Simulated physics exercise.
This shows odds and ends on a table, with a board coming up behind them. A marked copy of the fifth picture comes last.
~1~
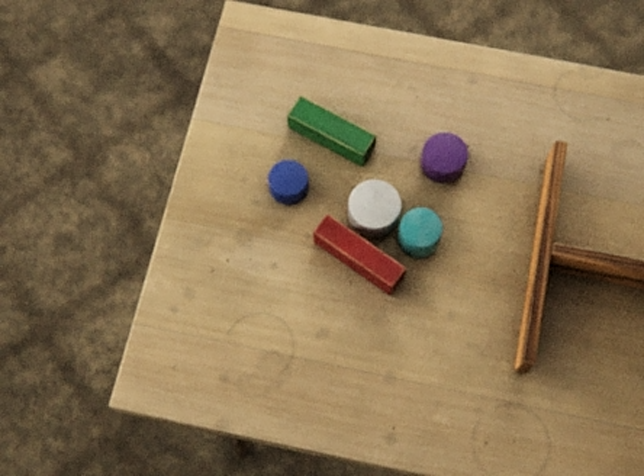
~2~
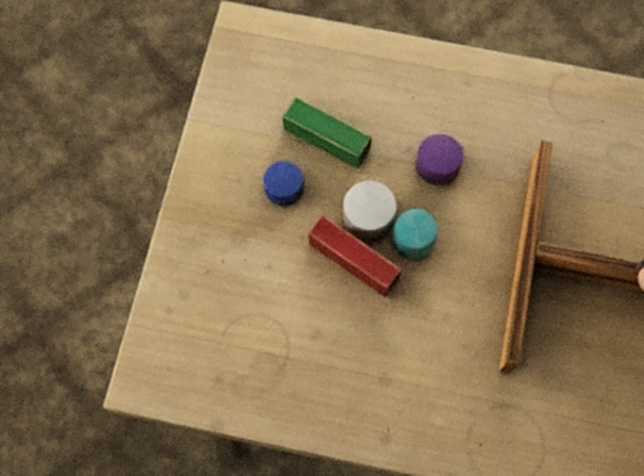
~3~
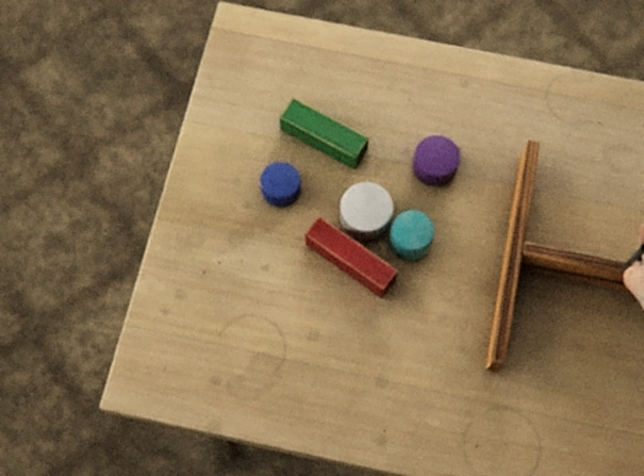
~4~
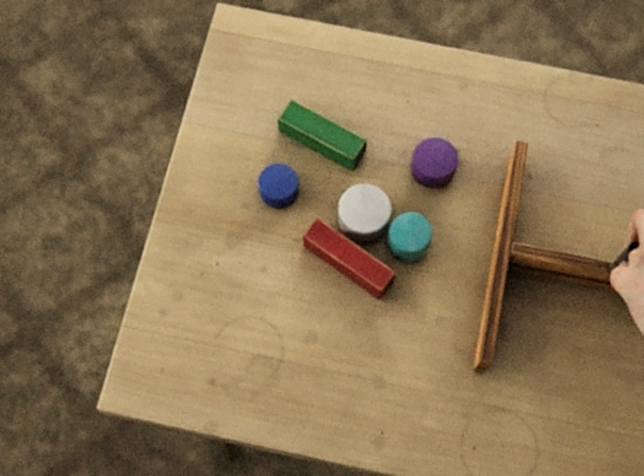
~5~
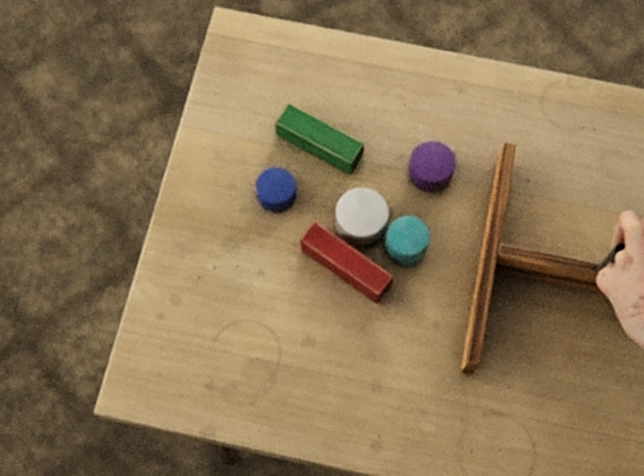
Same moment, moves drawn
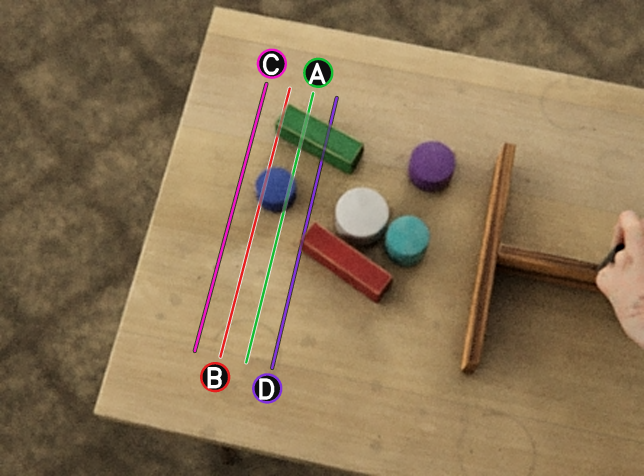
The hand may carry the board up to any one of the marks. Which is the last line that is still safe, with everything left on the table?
At B, and not beyond.
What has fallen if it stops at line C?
The green stick.
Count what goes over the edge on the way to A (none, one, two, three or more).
The count is none.
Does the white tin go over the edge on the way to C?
No.
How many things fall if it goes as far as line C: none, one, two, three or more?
By then, one.
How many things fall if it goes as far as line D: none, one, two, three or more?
The count is none.
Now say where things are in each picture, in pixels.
The first picture shows blue tin (288, 183); green stick (332, 131); purple tin (444, 158).
The second picture shows board (531, 247); turquoise tin (415, 235).
The third picture shows board (518, 247); red stick (351, 257).
The fourth picture shows board (505, 247); green stick (322, 135).
The fifth picture shows board (493, 248); turquoise tin (407, 242); white tin (361, 217); red stick (346, 262).
On the marked copy, A at (281, 221); B at (257, 216); C at (232, 211); D at (306, 226).
Following B. Soon after the start, board (407, 231); purple tin (392, 159); white tin (343, 210).
Later, board (324, 214); green stick (251, 121); blue tin (255, 182).
In the end, board (260, 201); green stick (192, 108); blue tin (194, 173); nothing has fallen.
As for the rest, A is safe but short; C drops the green stick; D is safe but short.
